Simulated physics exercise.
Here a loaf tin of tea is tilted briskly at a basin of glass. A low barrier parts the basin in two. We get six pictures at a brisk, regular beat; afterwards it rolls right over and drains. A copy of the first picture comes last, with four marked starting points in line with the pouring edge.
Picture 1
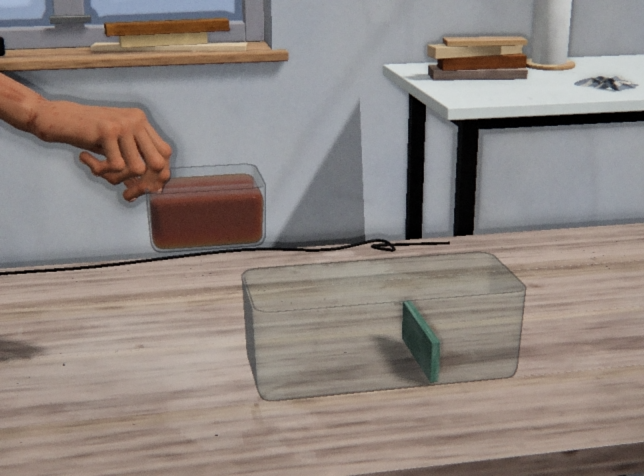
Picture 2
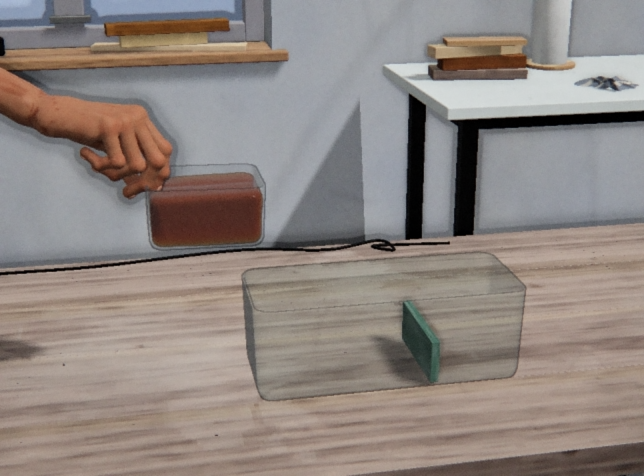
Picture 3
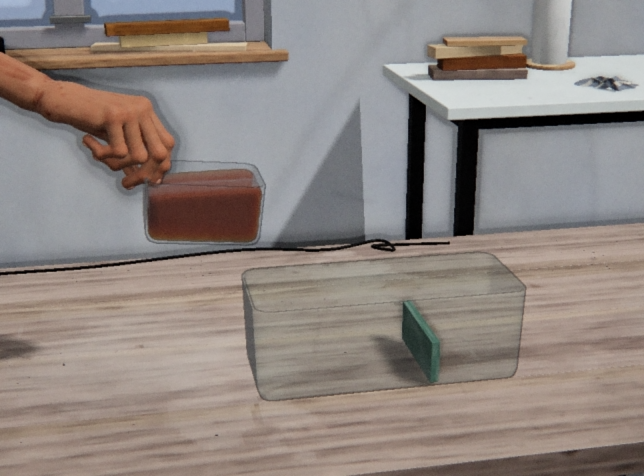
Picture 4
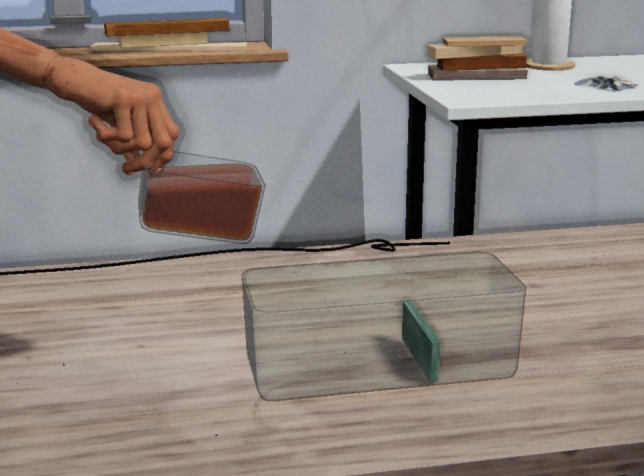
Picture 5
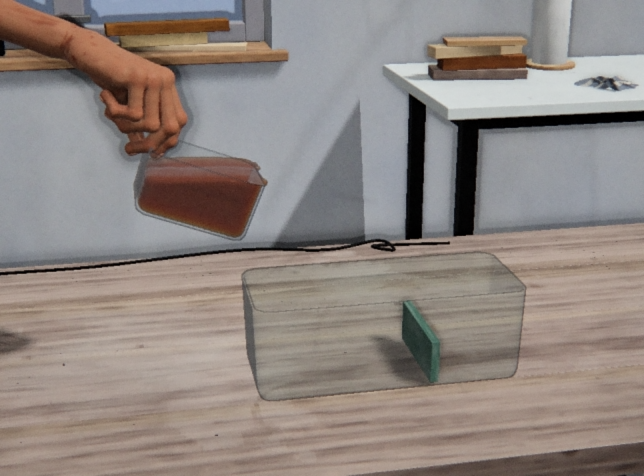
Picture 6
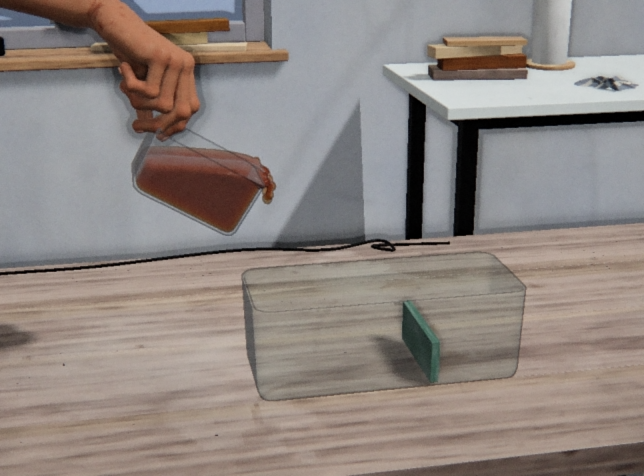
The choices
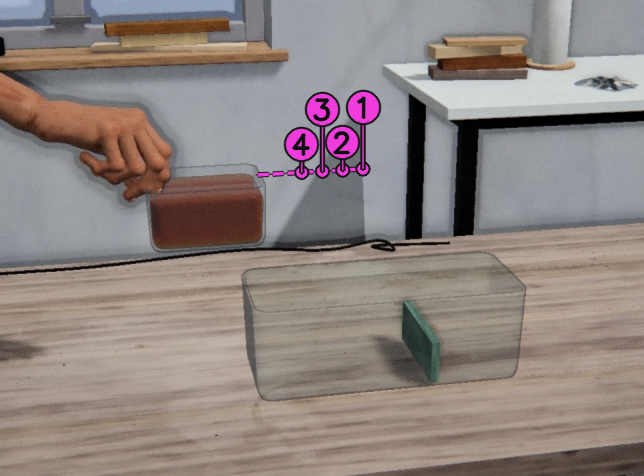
A clear container of reddish-brown liquid, held upright by a hand at the left above a wooden table, starts tilting to the right. The hand lifts its near end and the tilt steepens, the liquid gathering toward the right side. Liquid then slips over the lip and hangs just below it, above a glass basin with a low green divider.
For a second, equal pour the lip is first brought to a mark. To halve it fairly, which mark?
Spot 3.
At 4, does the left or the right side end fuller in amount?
The left side.
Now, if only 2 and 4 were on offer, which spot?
Here it is spot 2.
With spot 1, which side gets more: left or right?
The right one.
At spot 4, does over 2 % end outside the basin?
Yes.
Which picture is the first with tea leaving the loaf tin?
Picture 5.
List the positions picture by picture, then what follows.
Upright, lip at (258, 174); basin from (257, 399) to (516, 373); top of the wall at (421, 320); nothing has left yet.
Upright, lip at (258, 174); nothing has left yet.
Tipped about 6°, lip at (258, 174); nothing has left yet.
Tipped about 12°, lip at (258, 174); nothing has left yet.
Tipped about 21°, lip at (258, 174); tea is over the lip, down to (258, 174).
Tipped about 31°, lip at (258, 174); tea is over the lip, down to (264, 194).
On the marked copy, 1 at (363, 169); 2 at (342, 170); 3 at (322, 171); 4 at (301, 172).
For spot 1, about 14 % ends left of the wall and 81 % right of it; 5 % is lost outside.
For spot 2, about 31 % ends left of the wall and 62 % right of it; 6 % is lost outside.
For spot 3, about 51 % ends left of the wall and 42 % right of it; 7 % is lost outside.
For spot 4, about 81 % ends left of the wall and 13 % right of it; 6 % is lost outside.
